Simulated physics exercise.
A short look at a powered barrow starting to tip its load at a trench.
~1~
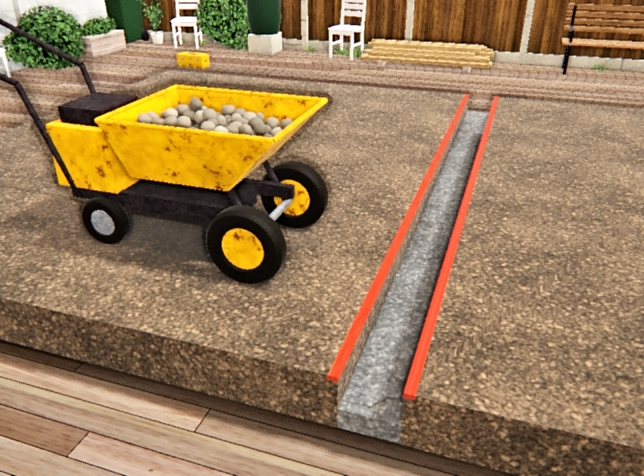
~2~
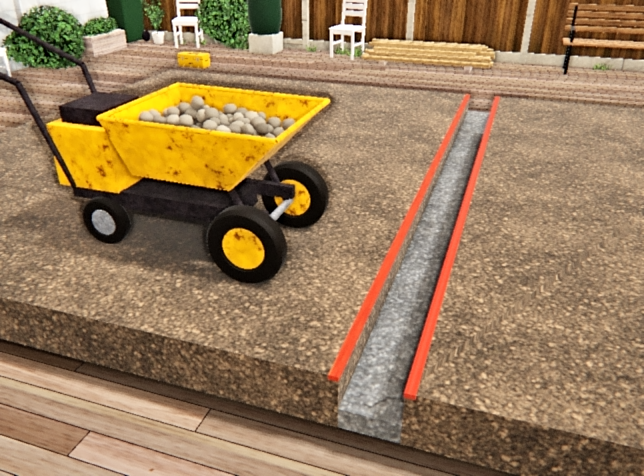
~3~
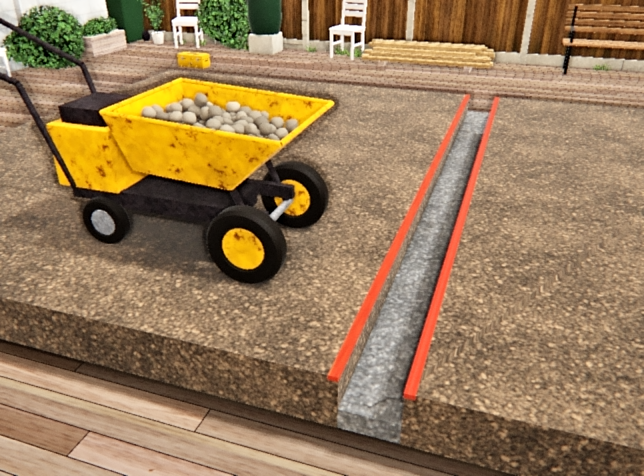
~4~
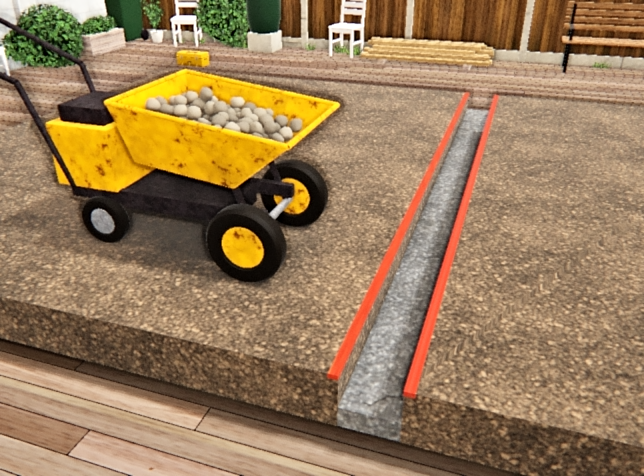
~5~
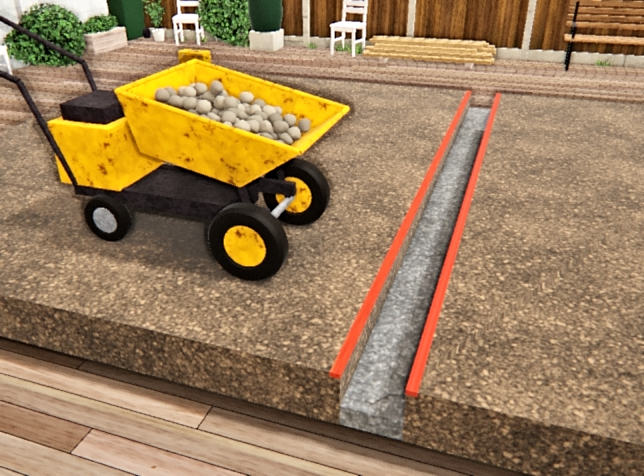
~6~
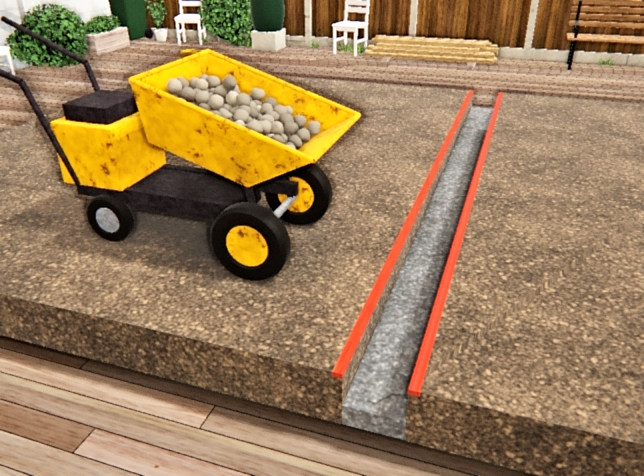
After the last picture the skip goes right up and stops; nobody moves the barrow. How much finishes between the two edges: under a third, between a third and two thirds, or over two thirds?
In the trench: More than two thirds.
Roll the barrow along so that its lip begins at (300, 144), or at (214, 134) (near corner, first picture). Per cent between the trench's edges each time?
Near 50 % and 60 %.
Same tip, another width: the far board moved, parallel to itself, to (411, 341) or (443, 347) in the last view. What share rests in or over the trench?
The first gives 60 %, the second 90 %.
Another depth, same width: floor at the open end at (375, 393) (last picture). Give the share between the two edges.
About 50 per cent.
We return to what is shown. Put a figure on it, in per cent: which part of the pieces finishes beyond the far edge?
About 15 per cent.
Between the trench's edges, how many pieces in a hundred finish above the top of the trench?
About 15 per cent.
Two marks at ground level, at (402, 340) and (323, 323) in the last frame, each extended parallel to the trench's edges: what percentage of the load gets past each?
In turn 40 and 100 in a hundred.
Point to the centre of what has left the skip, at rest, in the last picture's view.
Around (422, 281).
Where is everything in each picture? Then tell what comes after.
Lip of the skip near (273, 141), level; top of the load near (206, 130), river pebbles; first edge of the trench near (353, 333); far edge near (423, 348), the trench under half as wide as the skip, and about half as deep as wide, in the first frame.
Lip of the skip near (276, 142), level; top of the load near (212, 116), in the second frame.
Lip of the skip near (281, 144), tipped barely; top of the load near (206, 114), in the third frame.
Lip of the skip near (288, 147), tipped a little; top of the load near (196, 121), in the fourth frame.
Lip of the skip near (299, 152), tipped a little; top of the load near (194, 112), in the fifth frame.
Lip of the skip near (313, 160), tipped clearly; top of the load near (197, 95); first edge of the trench near (358, 330); far edge near (428, 344), in the sixth frame.
Shortly afterwards, skip tipped steeply; the whole lot in the skip.
Next, skip tipped right over; near half in the skip; only a few short of the trench; near half in or heaped over the trench; only a few beyond it; only a few falling.
Some moments later, skip tipped right over; only a few short of the trench; the bulk in or heaped over the trench; a little beyond it.
In the end, skip tipped right over; only a few short of the trench; the bulk in or heaped over the trench; a little beyond it.
